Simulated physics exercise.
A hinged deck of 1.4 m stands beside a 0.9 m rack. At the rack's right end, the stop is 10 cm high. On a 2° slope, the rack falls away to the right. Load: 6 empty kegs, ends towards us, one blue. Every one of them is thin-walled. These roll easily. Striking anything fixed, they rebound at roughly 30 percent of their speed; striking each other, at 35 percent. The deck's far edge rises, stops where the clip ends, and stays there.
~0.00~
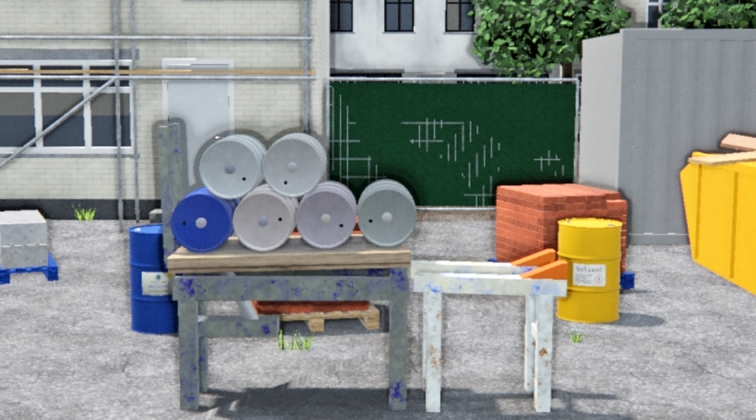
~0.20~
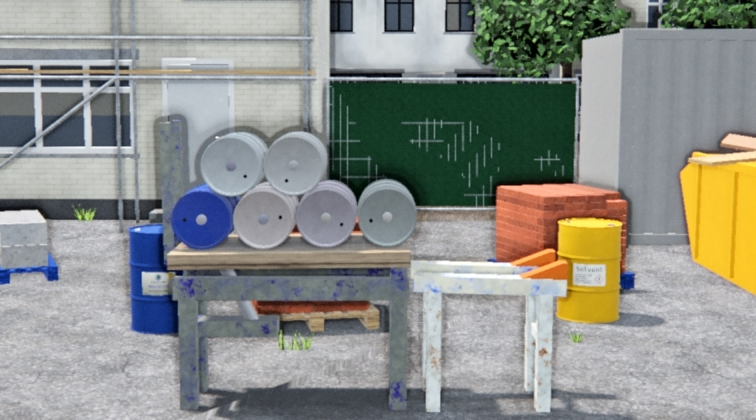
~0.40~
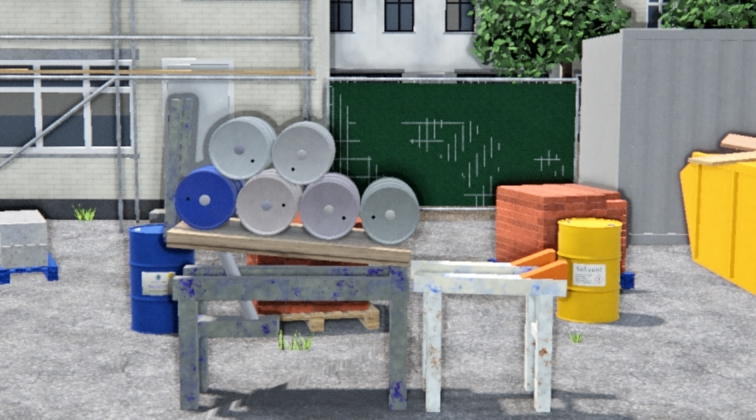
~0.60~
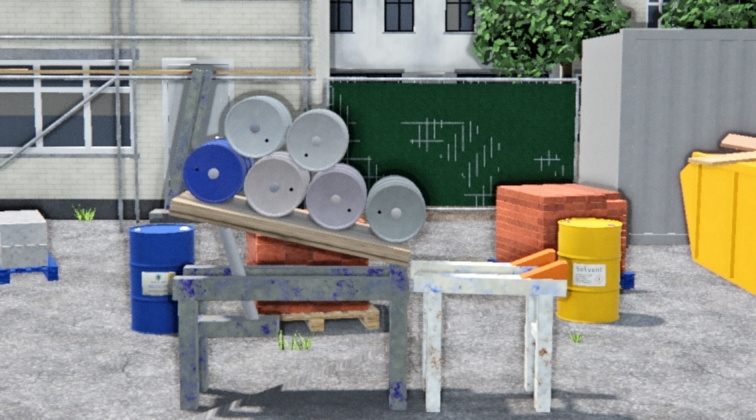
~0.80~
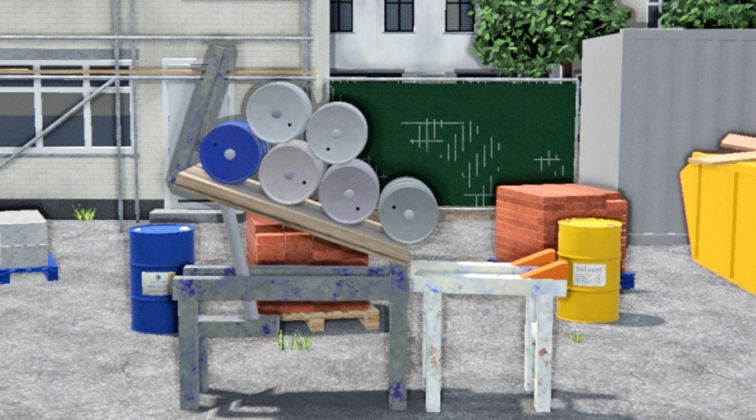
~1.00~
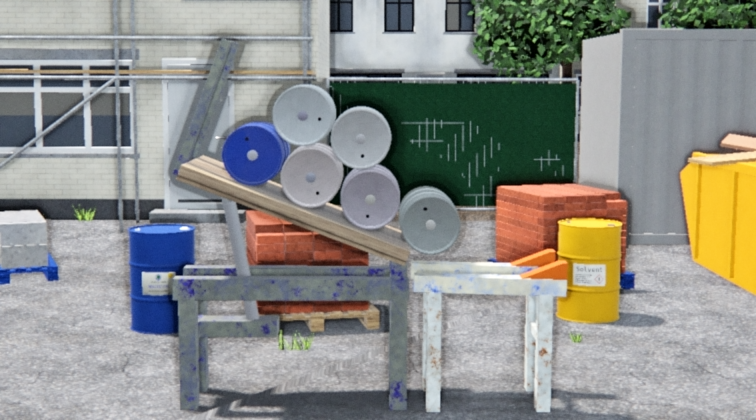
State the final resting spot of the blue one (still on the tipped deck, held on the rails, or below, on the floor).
The blue one rests held on the rails.
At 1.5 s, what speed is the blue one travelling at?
It's going at around 1.0 m/s.
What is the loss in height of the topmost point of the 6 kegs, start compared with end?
Roughly 15 cm.
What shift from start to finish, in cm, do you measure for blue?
About: Blue 150.
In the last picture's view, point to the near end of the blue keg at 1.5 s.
I'd put it somewhere around (344, 190) in that view.
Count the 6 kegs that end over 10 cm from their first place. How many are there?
The number is 6.
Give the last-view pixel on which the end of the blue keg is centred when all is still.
Near pixel (453, 246).
By 1.5 s, blue is on the deck, 50 cm from the hinge, rolling right; 0 past the stop so far.
By 2.1 s, blue is on the rack, 80 cm from the rack's far end, rolling right; 2 past the stop so far.
Finally (5.9 s), blue is on the rack, 70 cm from the rack's far end; 3 past the stop so far.
